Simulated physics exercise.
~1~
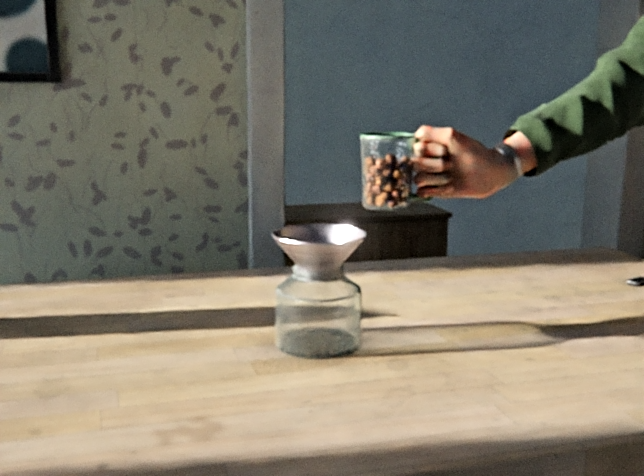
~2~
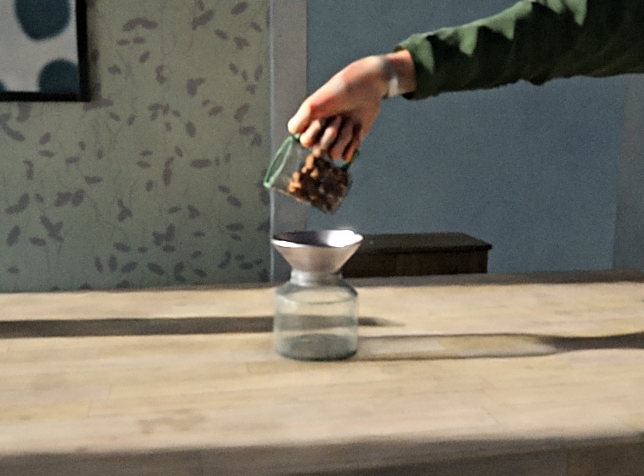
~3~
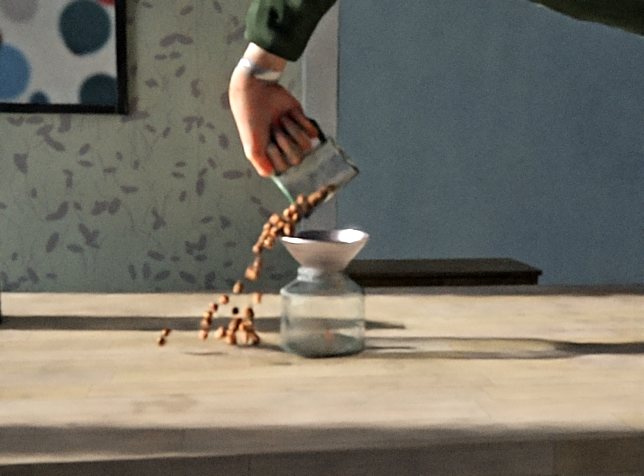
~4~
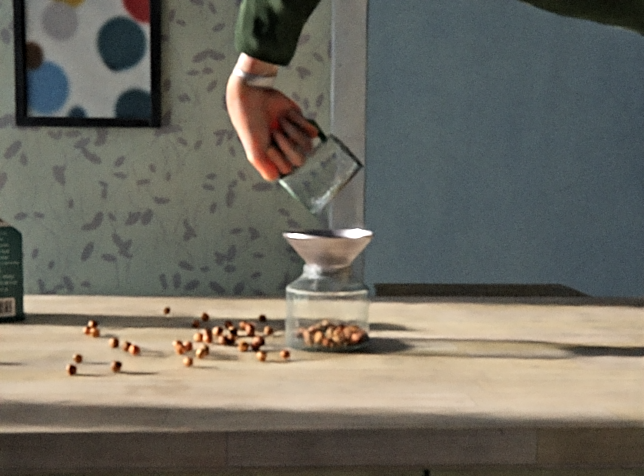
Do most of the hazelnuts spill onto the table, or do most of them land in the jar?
Most of the hazelnuts spill onto the table. Some land in the jar, and the cup ends up empty.
A hand tips hazelnuts from a clear cup, spilling most beside the funnel-topped jar.
